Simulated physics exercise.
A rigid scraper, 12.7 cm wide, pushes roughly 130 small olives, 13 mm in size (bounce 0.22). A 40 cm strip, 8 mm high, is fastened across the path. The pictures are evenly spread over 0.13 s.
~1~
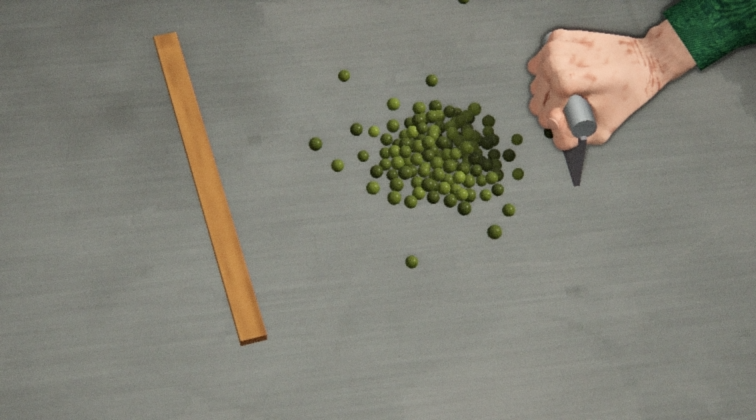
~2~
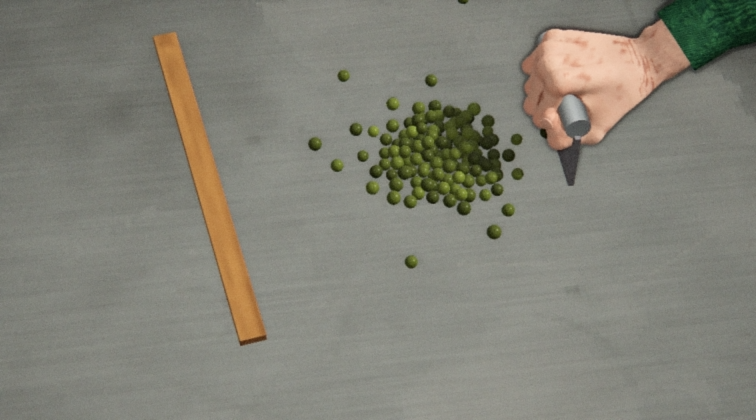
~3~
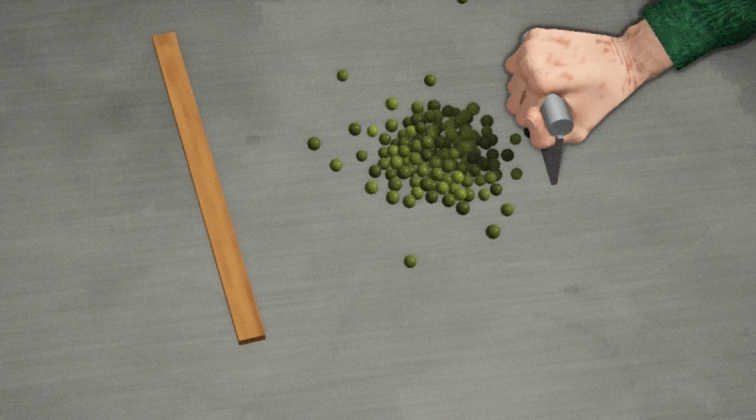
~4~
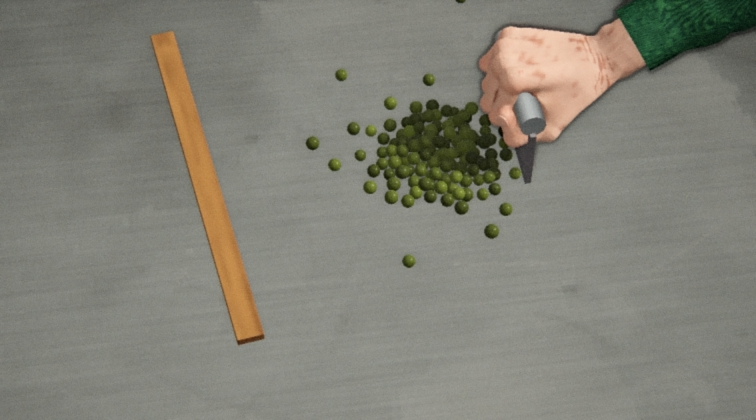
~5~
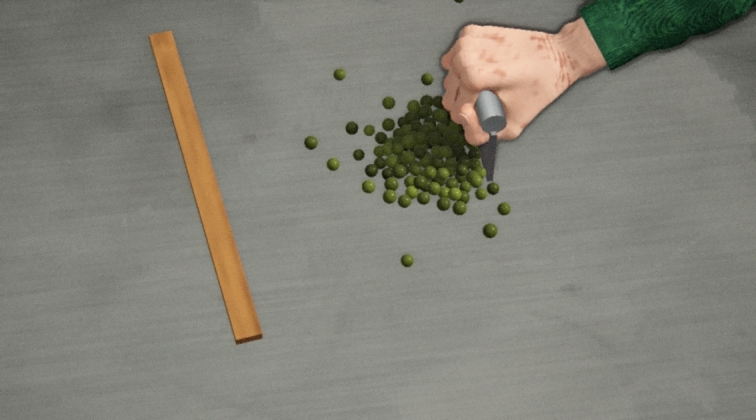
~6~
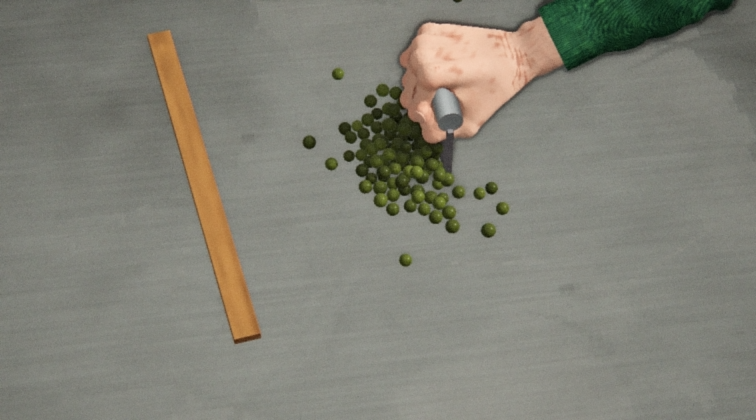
A hand in a green sleeve moves a small scraper leftward across a gray surface, reaches a loose pile of small green olives, and pushes many of them left, while a wooden strip lies still on the left.
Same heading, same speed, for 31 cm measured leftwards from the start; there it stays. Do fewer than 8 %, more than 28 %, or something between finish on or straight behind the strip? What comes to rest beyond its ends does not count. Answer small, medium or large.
On or straight behind the strip: Medium.
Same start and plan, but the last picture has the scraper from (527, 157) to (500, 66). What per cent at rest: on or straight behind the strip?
Over 35.
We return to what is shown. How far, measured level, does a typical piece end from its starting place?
Some 26 cm.
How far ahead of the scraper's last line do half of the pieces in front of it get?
Some 10 cm.
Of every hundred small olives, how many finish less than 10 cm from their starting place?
Roughly 5 per cent.
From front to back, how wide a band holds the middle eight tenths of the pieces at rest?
Some 36 cm.
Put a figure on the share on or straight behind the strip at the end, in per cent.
Some 20 per cent.
Then, 0.13 s after the last picture, scraper 29 cm from its start, spill 27 cm wide; elsewhere 100 %.
Then, 0.27 s after the last picture, scraper 32 cm from its start, spill 36 cm wide; on or straight behind the strip 35 %, elsewhere 65 %.
Then, 0.39 s after the last picture, scraper 32 cm from its start, spill 39 cm wide; on or straight behind the strip 30 %, elsewhere 70 %.
In the end, on or straight behind the strip 20 %, elsewhere 80 %.
